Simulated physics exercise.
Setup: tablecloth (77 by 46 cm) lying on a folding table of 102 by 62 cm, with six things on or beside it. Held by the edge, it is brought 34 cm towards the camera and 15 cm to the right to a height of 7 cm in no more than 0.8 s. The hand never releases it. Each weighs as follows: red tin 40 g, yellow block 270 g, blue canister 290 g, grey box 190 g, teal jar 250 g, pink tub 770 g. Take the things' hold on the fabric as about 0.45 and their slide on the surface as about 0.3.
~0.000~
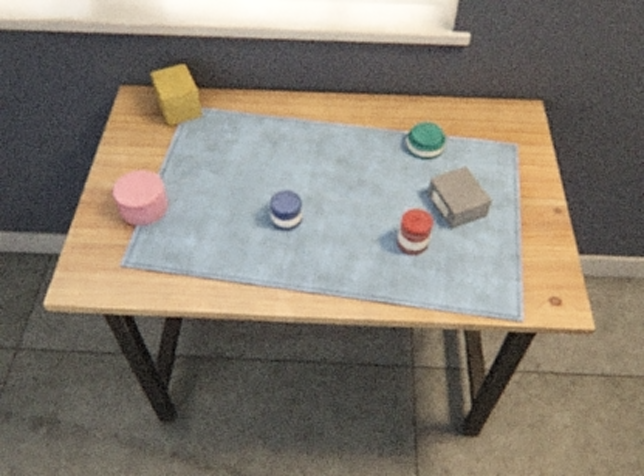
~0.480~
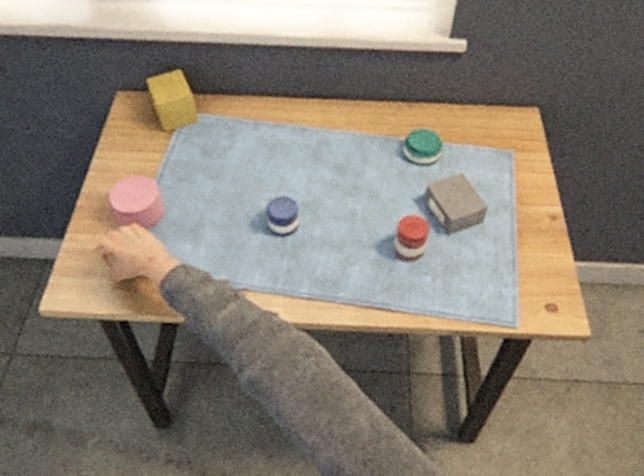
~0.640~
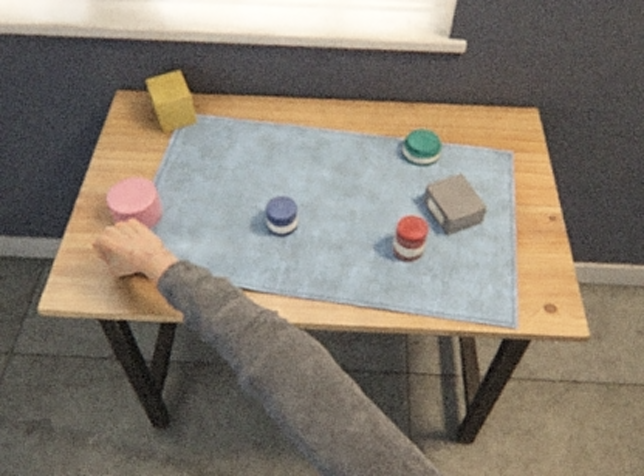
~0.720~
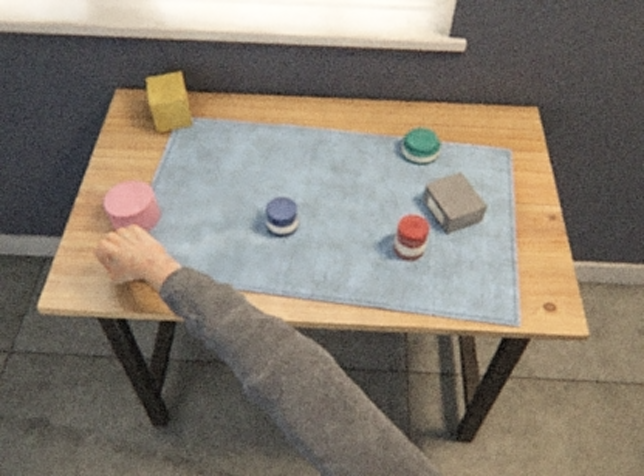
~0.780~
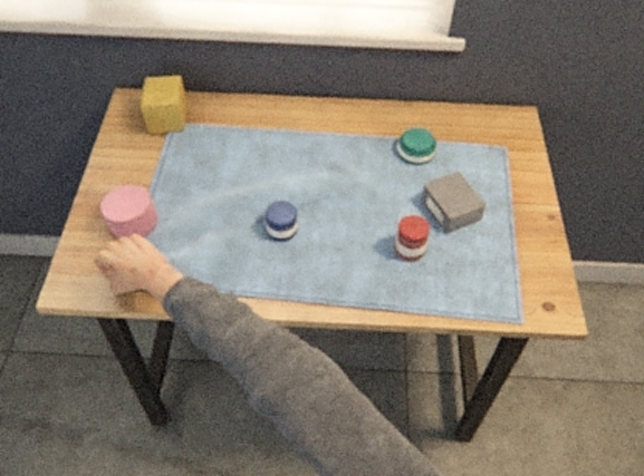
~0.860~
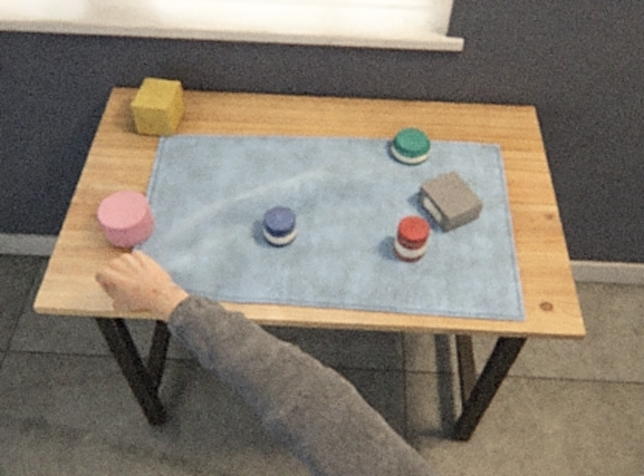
An arm in a grey sleeve reached in, gripped the blue cloth's near left corner and slowly pulled it slightly toward the viewer, while the yellow block, pink tub, teal jar and others shifted a little.
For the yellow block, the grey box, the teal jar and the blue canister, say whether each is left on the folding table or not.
My guess is the yellow block ends up on the surface, my guess is the grey box ends up on the surface, my guess is the teal jar ends up on the surface, my guess is the blue canister ends up off the surface.
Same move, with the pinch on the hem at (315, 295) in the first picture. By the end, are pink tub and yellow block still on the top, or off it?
At the end, the pink tub holds its spot, while the yellow block holds its spot.
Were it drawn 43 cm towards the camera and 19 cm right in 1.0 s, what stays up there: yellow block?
Outcome: Yellow block is still there.
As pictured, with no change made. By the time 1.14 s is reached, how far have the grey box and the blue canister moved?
Approx. shift - grey box: 2 cm; blue canister: 15 cm.
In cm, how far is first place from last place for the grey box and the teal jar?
Roughly: Grey box 10 cm; teal jar 20 cm.
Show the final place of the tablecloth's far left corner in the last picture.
In the final picture it's somewhere around (139, 227).
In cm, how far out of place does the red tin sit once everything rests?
Red tin: About 10 cm.
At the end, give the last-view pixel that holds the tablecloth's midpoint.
The middle ends up near pixel (288, 277).
By 1.0 s, 95 % of the tablecloth is still over the top; blue canister 10 cm off its start, teal jar 5 cm off its start, yellow block 4 cm off its start.
By 1.1 s, 85 % of the tablecloth is still over the top; blue canister 16 cm off its start, teal jar 10 cm off its start, yellow block 4 cm off its start.
By 1.3 s, 75 % of the tablecloth is still over the top; blue canister 23 cm off its start at (294, 303), teal jar 15 cm off its start at (362, 160), grey box 6 cm off its start at (429, 202).
By 1.4 s, 70 % of the tablecloth is still over the top; blue canister on its side, 29 cm off its start, teal jar 18 cm off its start, grey box 8 cm off its start.
By 3.0 s, 70 % of the tablecloth is still over the top; blue canister over the edge, teal jar 19 cm off its start at (351, 175), grey box 12 cm off its start at (412, 225), yellow block 4 cm off its start at (154, 95).
